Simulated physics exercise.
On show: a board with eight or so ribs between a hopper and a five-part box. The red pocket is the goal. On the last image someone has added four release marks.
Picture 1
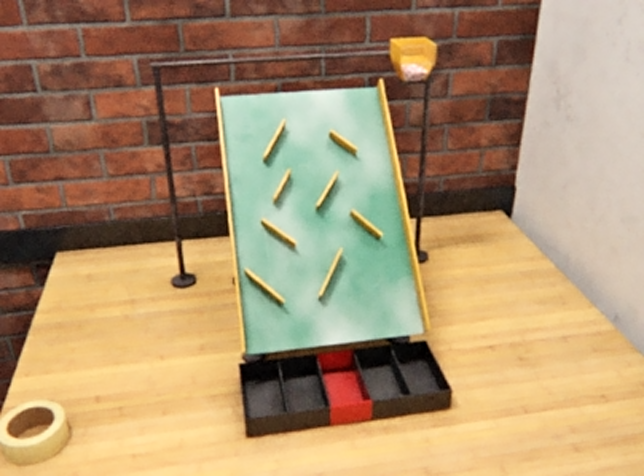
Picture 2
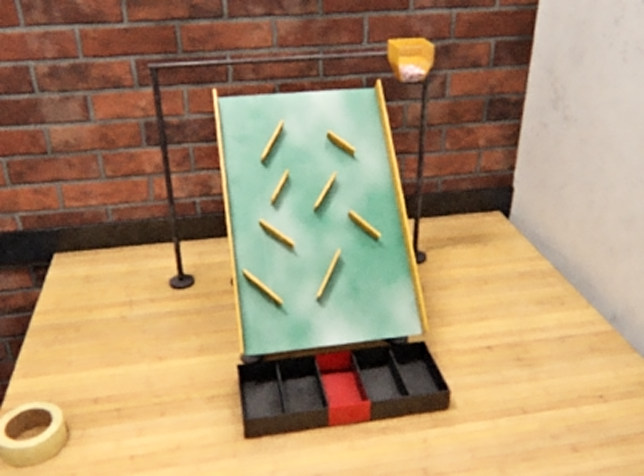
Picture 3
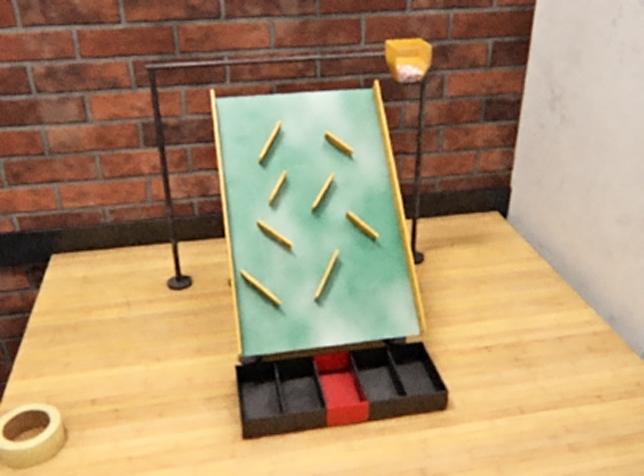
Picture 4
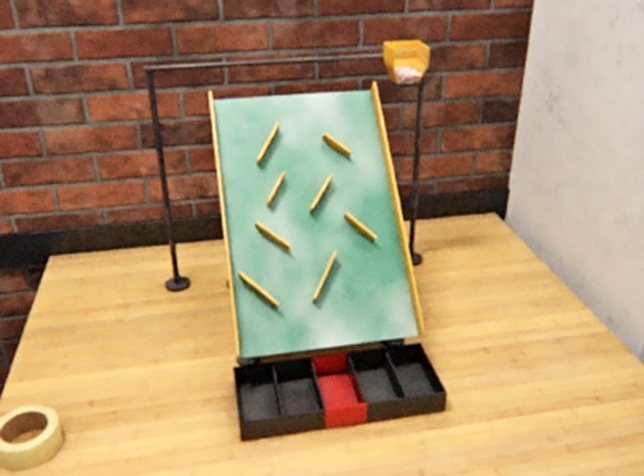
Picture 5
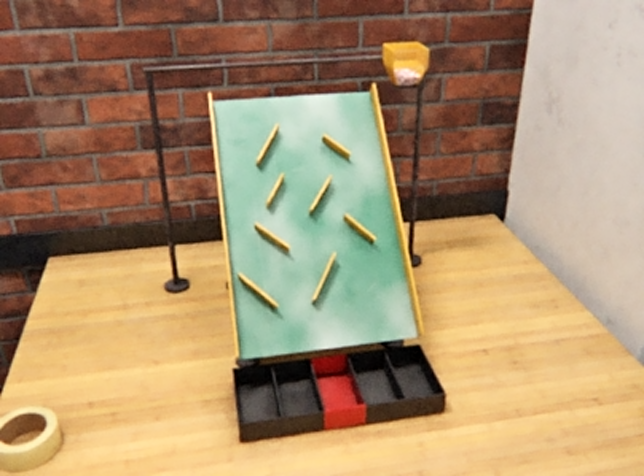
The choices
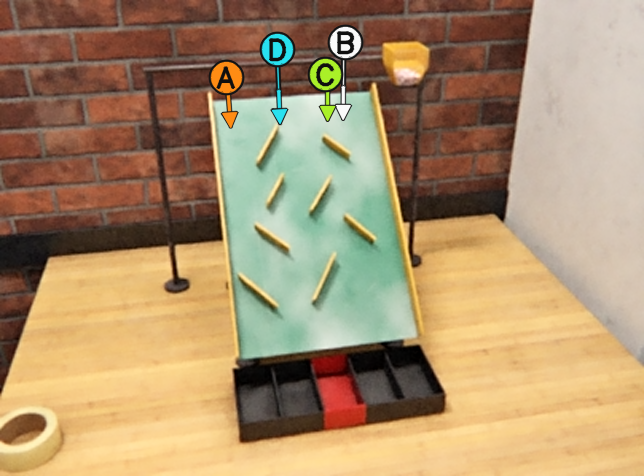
On a wooden tabletop against a brick wall, a tilted green board with yellow ribs stands motionless above a five-part box.
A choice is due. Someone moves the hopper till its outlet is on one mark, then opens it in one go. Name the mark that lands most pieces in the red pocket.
A beats the others.
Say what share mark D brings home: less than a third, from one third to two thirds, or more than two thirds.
Less than a third.
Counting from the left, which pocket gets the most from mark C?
It is the fifth one.
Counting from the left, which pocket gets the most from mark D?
The second.
On the marked copy, mark A meets the board at (230, 122); mark B meets the board at (343, 114); mark C meets the board at (327, 115); mark D meets the board at (279, 118).
If A is chosen, about a third in the red pocket, about a quarter in other pockets, about a third outside the box.
If B is chosen, none in the red pocket, about two thirds in other pockets, about a quarter outside the box.
If C is chosen, a stray few in the red pocket, about two thirds in other pockets, about a third outside the box.
If D is chosen, a small part in the red pocket, about half in other pockets, about a third outside the box.
